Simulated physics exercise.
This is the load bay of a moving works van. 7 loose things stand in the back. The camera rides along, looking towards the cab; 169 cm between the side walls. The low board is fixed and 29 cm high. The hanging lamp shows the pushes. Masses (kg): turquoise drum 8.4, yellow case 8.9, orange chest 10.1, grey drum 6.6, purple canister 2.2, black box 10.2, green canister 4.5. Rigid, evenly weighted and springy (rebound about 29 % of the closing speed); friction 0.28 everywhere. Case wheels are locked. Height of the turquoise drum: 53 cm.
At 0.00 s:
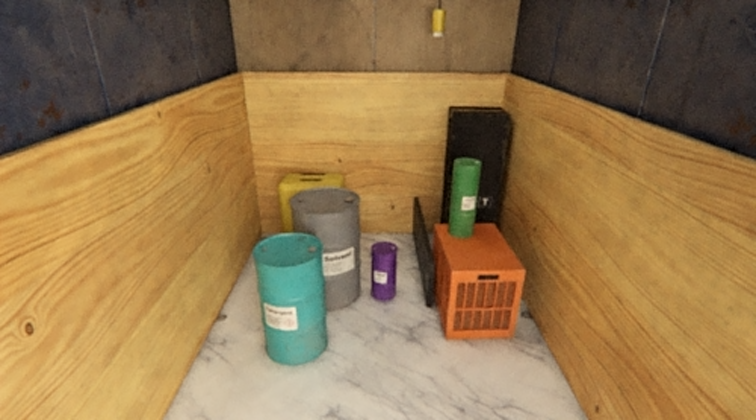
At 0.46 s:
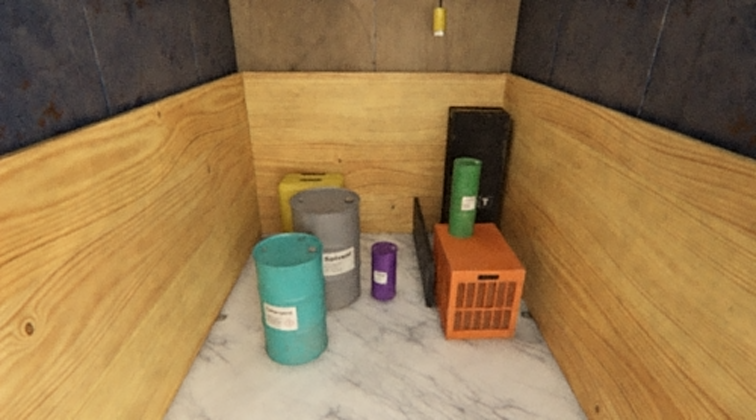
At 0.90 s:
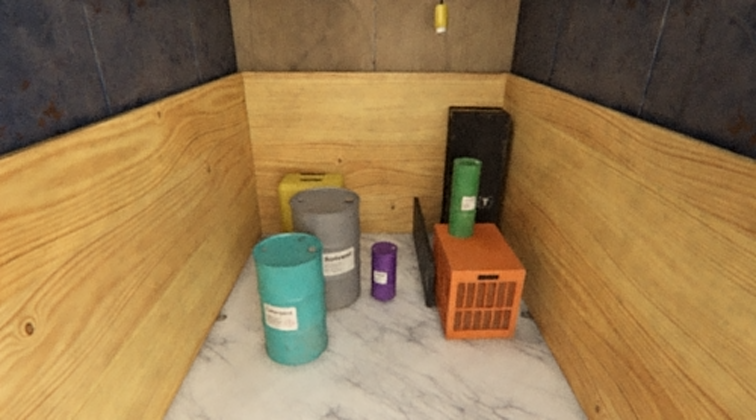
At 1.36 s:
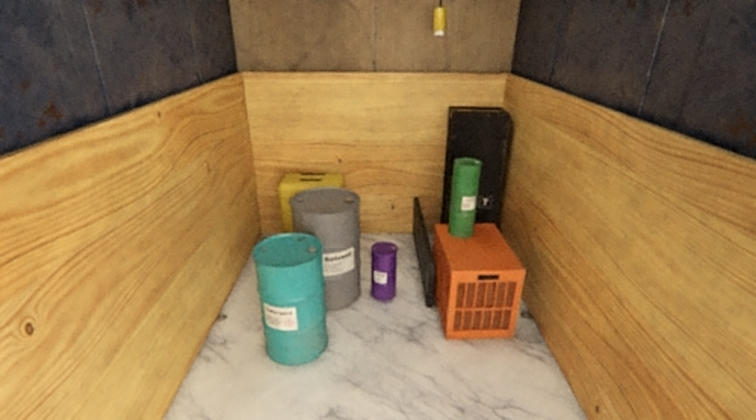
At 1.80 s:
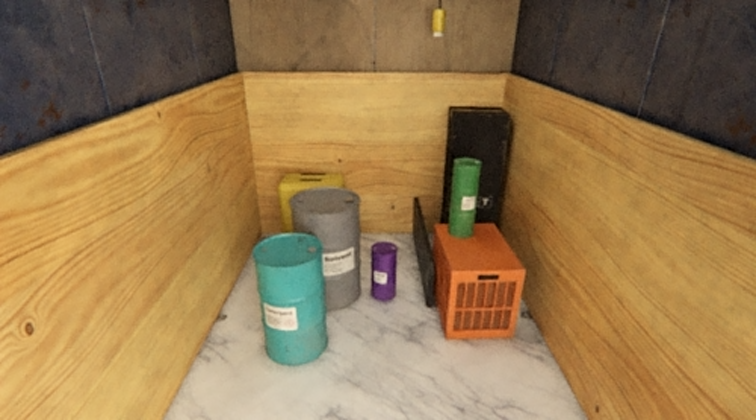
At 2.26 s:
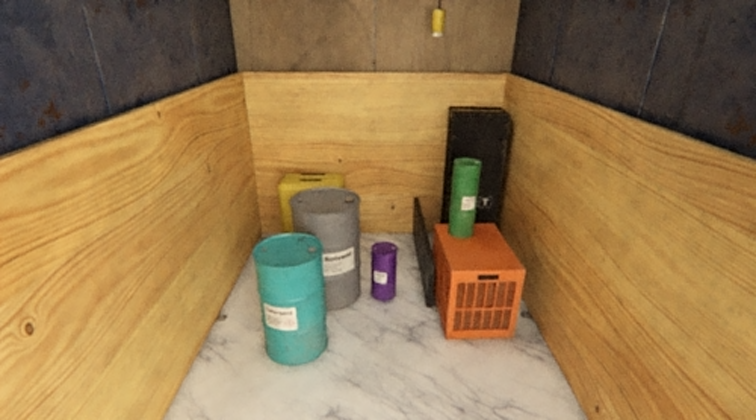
The clip shows a wood-panelled load bay with turquoise and grey drums, a yellow case, a purple canister, a black box, and a green canister atop an orange chest; the hanging lamp shifts very slightly while the items stay still.
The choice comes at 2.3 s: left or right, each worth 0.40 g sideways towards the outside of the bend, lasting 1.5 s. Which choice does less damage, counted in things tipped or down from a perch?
Turn left.
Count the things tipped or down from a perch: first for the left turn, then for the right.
Turning left 0, turning right 1.
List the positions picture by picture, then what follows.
Steady run; turquoise drum (293, 298), in the first frame.
Force 0.22 g backwards; purple canister (384, 271); black box (471, 182), in the second frame.
Force 0.22 g backwards; green canister (464, 199); orange chest (472, 278), in the third frame.
Force 0.21 g backwards; grey drum (328, 248); purple canister (384, 271), in the fourth frame.
Steady run; black box (471, 182); green canister (464, 199), in the fifth frame.
Steady run; turquoise drum (293, 299), in the sixth frame.
Turning left. At 2.86 s, force 0.40 g right; yellow case moved 7 cm near (326, 219); turquoise drum moved 7 cm near (309, 298); green canister moved 8 cm.
After 3.06 s, force 0.40 g right; yellow case moved 18 cm near (342, 219); turquoise drum moved 18 cm near (331, 298); green canister moved 19 cm.
After 3.36 s, force 0.40 g right; yellow case moved 44 cm near (382, 219); turquoise drum moved 43 cm near (384, 298); green canister moved 31 cm.
In the end (4.4 s), not toppled but over 15 cm from the start, turquoise drum, yellow case, orange chest, grey drum, purple canister and green canister; black box under 15 cm from the start. At the end, from the last picture's camera, turquoise drum near (449, 300), yellow case near (389, 219).
Turning right instead, green canister tipped over or down from a perch, 1 of 7 in all.
